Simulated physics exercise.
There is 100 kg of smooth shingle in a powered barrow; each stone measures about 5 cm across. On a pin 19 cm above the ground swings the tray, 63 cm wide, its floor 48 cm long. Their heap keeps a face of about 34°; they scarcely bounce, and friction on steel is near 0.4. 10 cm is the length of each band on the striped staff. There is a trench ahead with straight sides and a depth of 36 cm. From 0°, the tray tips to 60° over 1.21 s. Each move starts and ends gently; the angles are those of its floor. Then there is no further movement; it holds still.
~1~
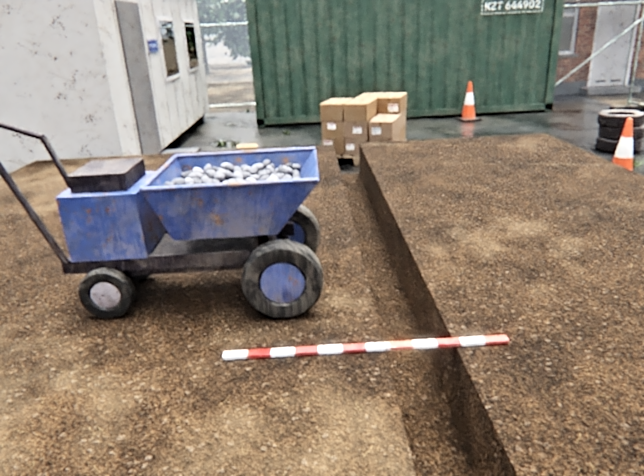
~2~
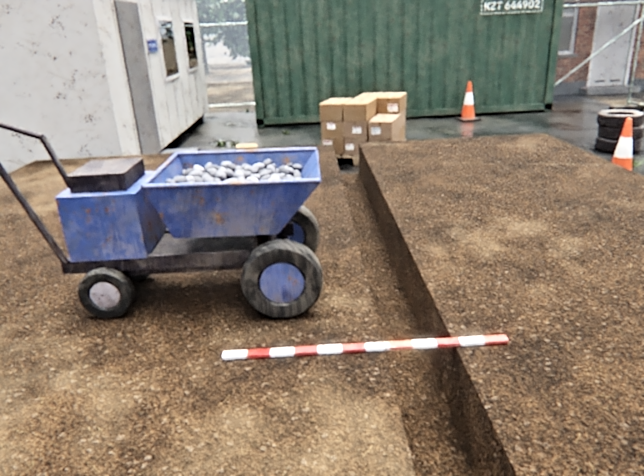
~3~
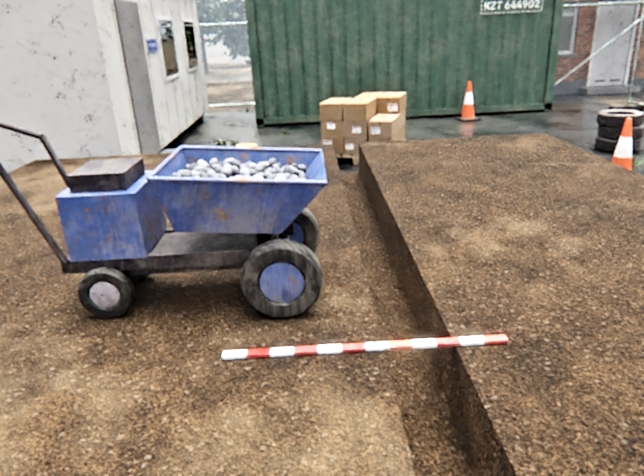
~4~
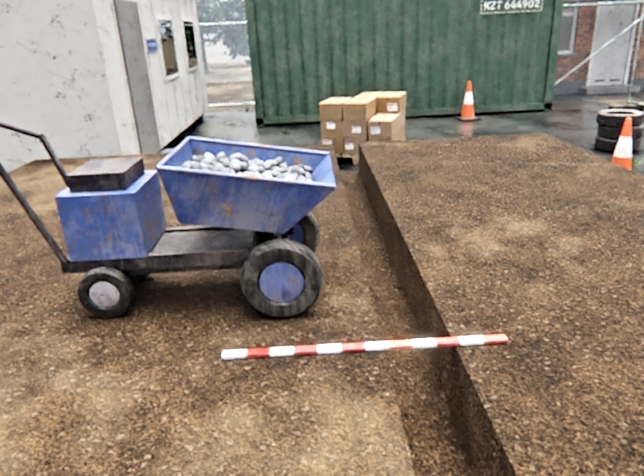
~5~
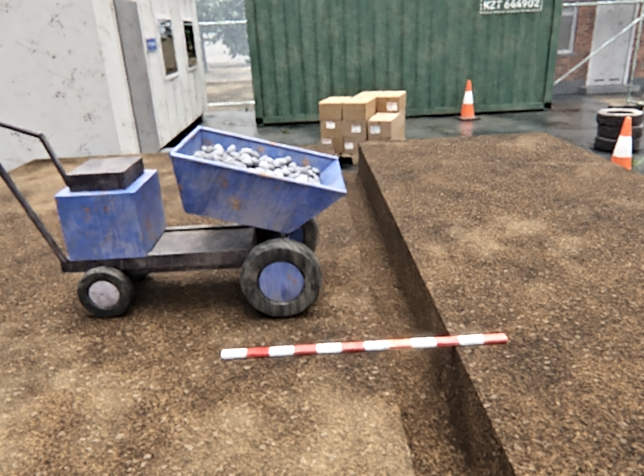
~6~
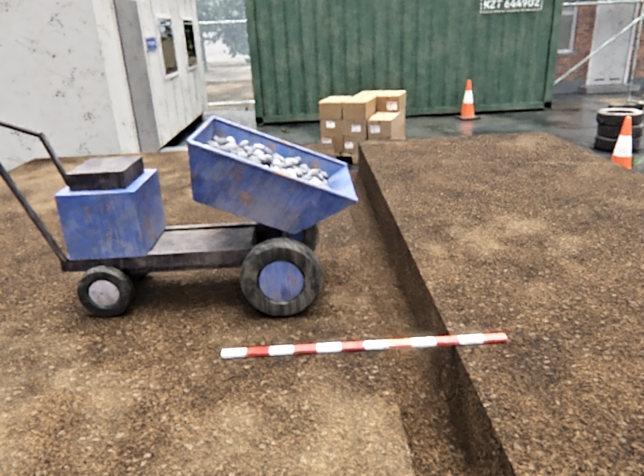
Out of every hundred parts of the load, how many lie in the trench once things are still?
Around 65 out of 100.
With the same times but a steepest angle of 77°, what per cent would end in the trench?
Roughly 70 per cent would end in the trench.
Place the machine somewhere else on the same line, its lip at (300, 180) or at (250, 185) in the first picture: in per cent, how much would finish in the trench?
It'd be around 85 per cent and after that around 60 per cent.
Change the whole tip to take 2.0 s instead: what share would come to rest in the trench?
Probably about 75 in a hundred.
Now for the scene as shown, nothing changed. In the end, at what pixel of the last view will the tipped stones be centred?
About (407, 322).
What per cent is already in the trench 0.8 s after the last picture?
Some 20 per cent.
Then, 0.4 s after the last picture the floor is at 51°, 100 % in the tray; the foremost stones are at (371, 213).
Then, 0.8 s after the last picture the floor is at 60°, 76 % in the tray, 21 % in the trench, 4 % past the trench; the foremost stones are at (442, 268).
Then, 1.1 s after the last picture the floor is at 60°, 43 % in the tray, 35 % in the trench, 23 % past the trench; the foremost stones are at (513, 274).
Then, 3.1 s after the last picture the floor is at 60°, 10 % in the tray, 65 % in the trench, 24 % past the trench; the foremost stones are at (567, 272).
